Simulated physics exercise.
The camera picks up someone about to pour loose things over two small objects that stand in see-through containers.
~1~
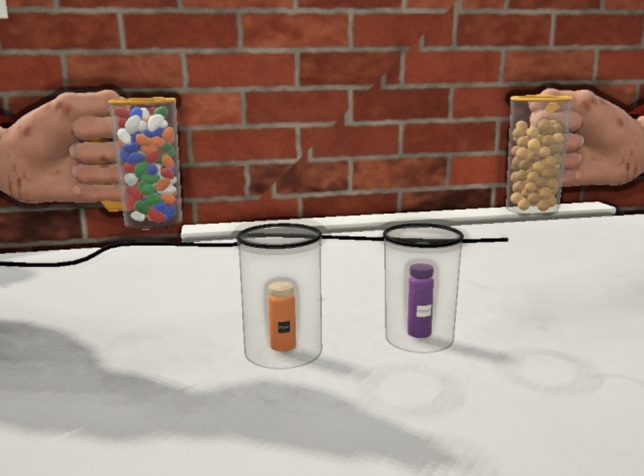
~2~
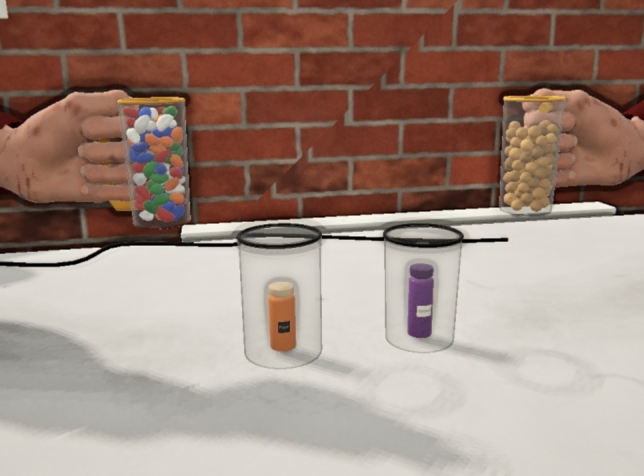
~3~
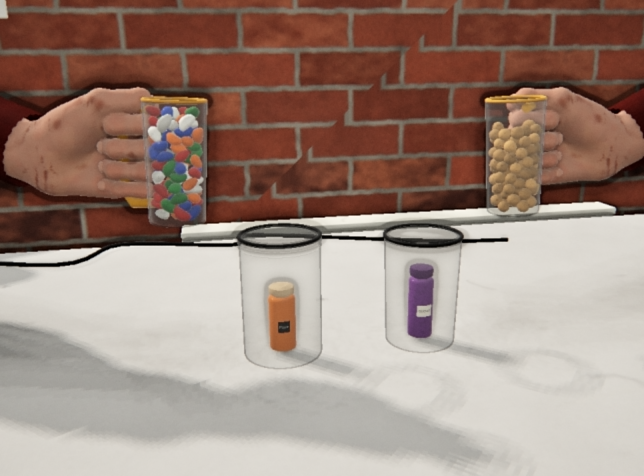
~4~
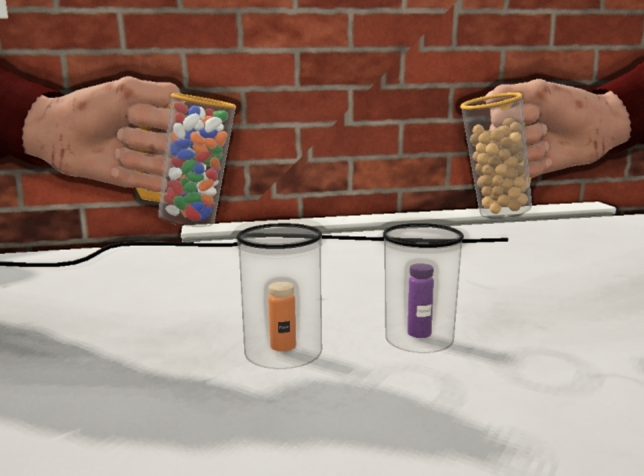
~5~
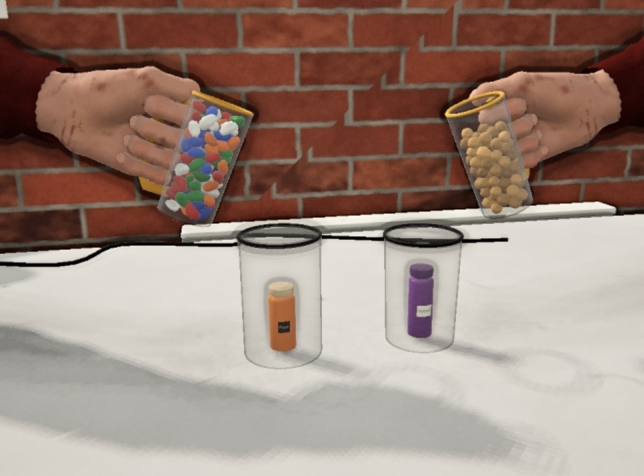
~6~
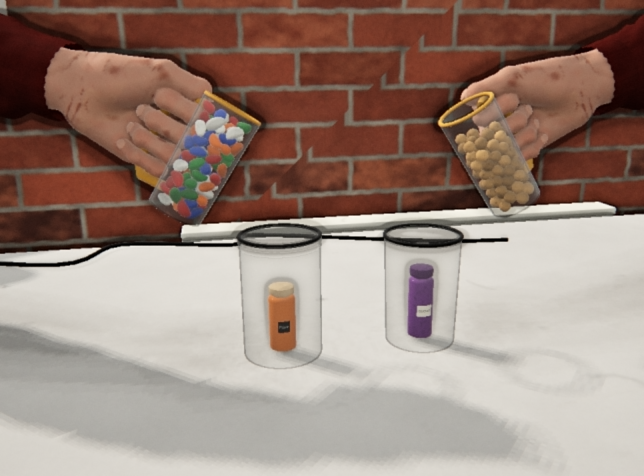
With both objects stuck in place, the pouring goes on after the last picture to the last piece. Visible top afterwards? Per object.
Outcome: Left: Expect it to poke clear. Right: Expect it to poke clear.
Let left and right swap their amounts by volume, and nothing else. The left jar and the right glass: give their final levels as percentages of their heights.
Roughly 50 and 55.
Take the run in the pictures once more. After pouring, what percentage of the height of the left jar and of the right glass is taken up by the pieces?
About 50 per cent on the left and 50 on the right.
Then, 0.64 s after the last picture, left jar empty, all of its cupful still in the cup; right glass empty, all of its cupful still in the cup.
Then, 1.21 s after the last picture, left jar nearly empty, most of its cupful still in the cup; right glass a quarter full, about half of its cupful still in the cup.
Then, 1.69 s after the last picture, left jar a third full, none of its cupful still in the cup; right glass a third full, none of its cupful still in the cup, one piece on the table.
At rest, left jar half full (surface near (282, 293)), nothing beside it; right glass half full (surface near (421, 284)), one piece on the table; the left thing is still showing; the right thing is still showing.
